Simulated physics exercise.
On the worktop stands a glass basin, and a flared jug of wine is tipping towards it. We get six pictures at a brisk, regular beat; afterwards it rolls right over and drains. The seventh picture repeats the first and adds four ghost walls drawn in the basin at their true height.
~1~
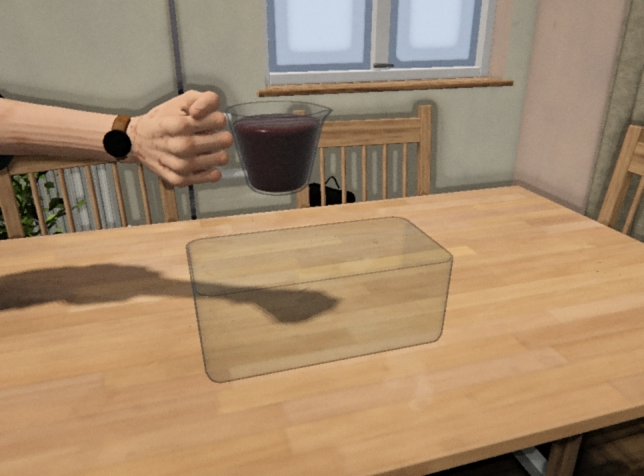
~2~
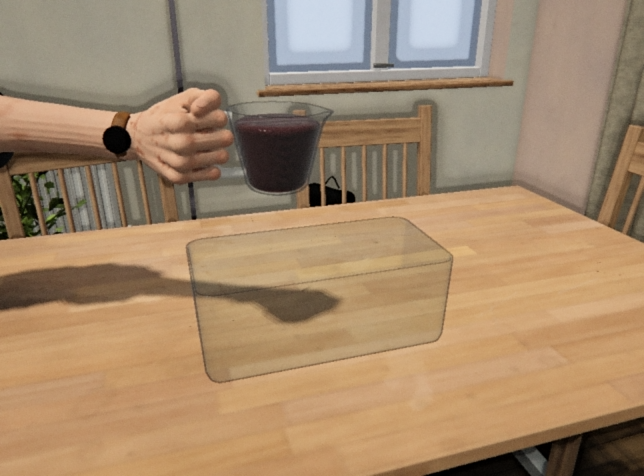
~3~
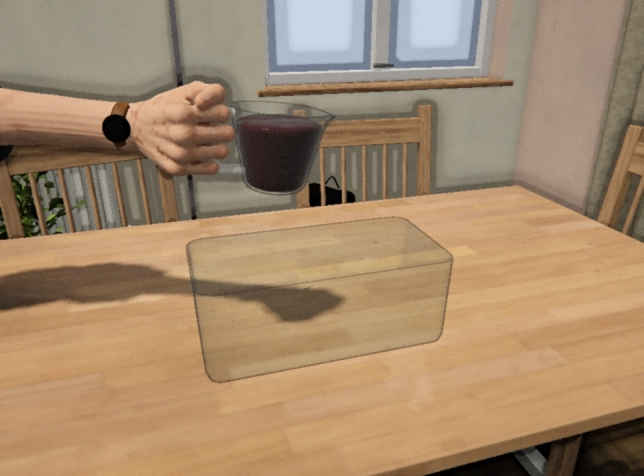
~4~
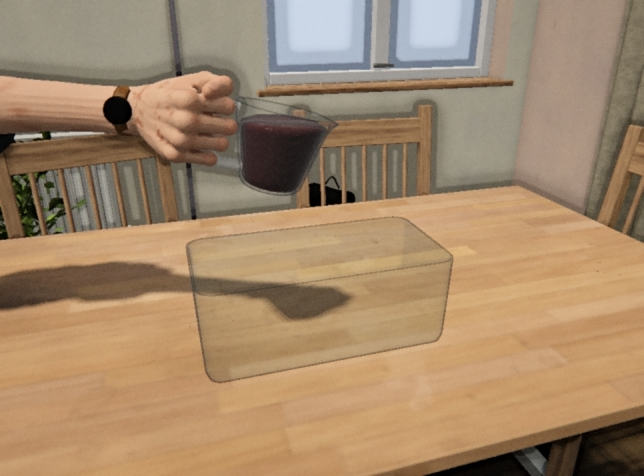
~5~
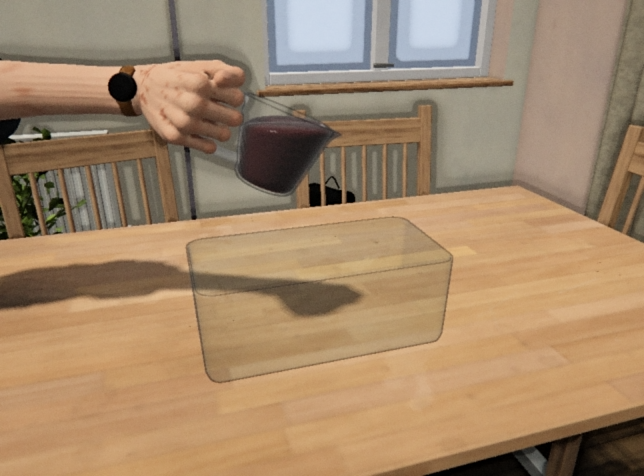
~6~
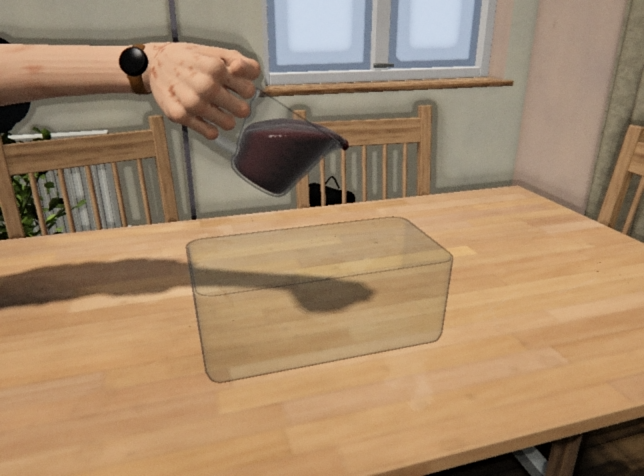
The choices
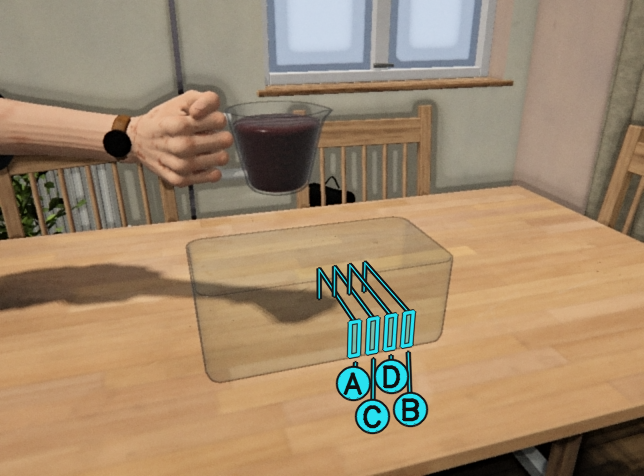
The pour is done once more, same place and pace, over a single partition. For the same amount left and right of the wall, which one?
Best: D.
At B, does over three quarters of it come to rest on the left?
Yes, it does.
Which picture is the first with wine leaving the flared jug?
In picture 6.
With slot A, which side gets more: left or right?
The right one.
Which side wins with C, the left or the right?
More ends on the right.
On the marked copy, A at (355, 362); B at (408, 352); C at (373, 359); D at (391, 355).
For slot A, about 6 % ends left of the wall and 93 % right of it.
For slot B, about 87 % ends left of the wall and 11 % right of it.
For slot C, about 11 % ends left of the wall and 88 % right of it.
For slot D, about 56 % ends left of the wall and 43 % right of it.
